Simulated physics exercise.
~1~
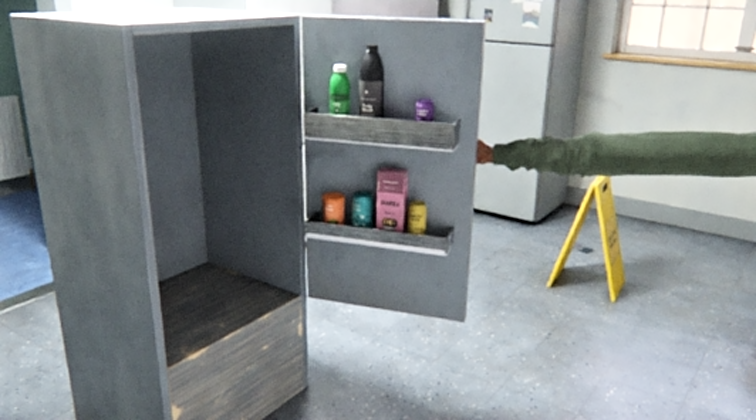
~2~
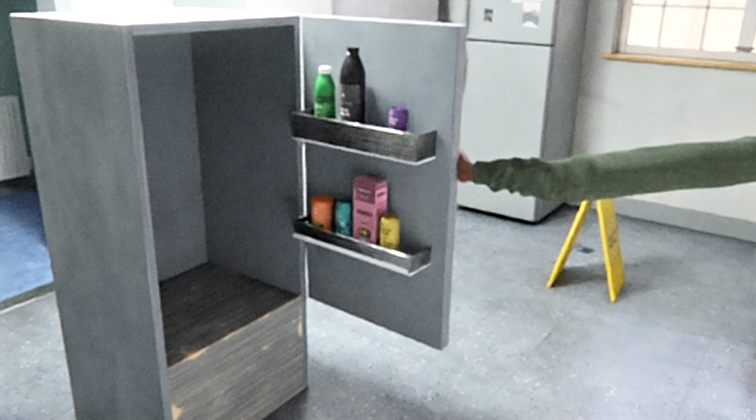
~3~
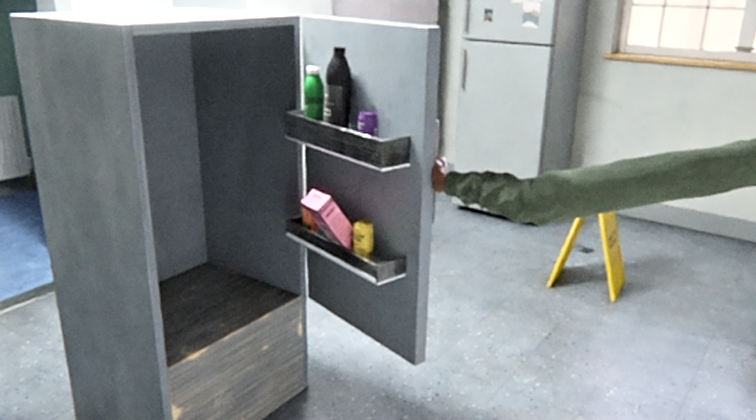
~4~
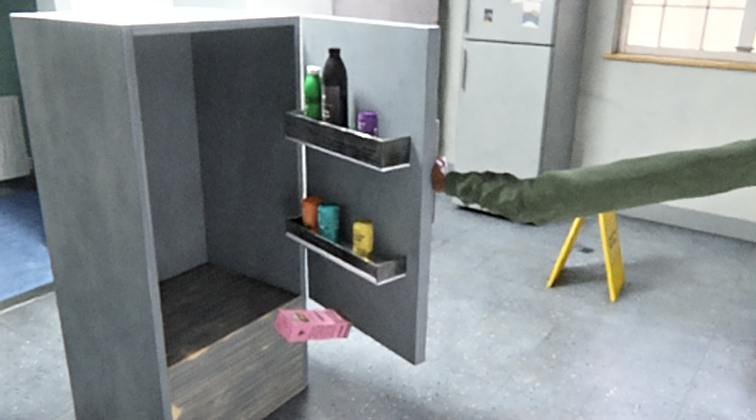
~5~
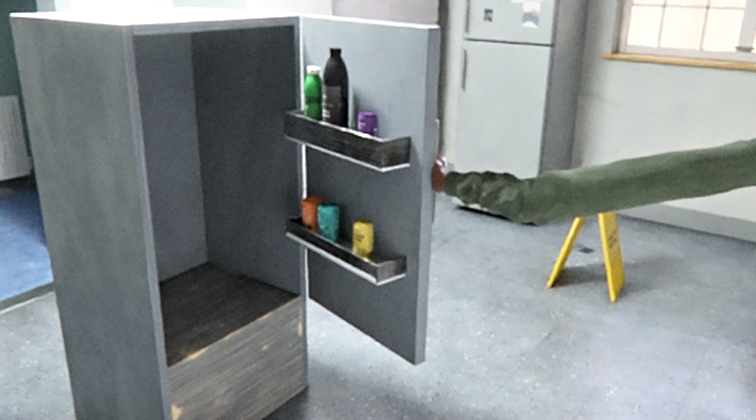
A tall pink carton topples out of the lower rack on the open door of a grey cabinet, seen from the front in a room with a blue-grey floor. The upper rack holds a green bottle, a black bottle and a purple can; the lower has orange, turquoise and yellow containers around the carton. A green-sleeved arm reaches in from the right, its hand at the door's edge as the door swings leftward. The door stops, and the carton tips over the rail. It drops on its side below the rack, then disappears from view, while the others stay upright.
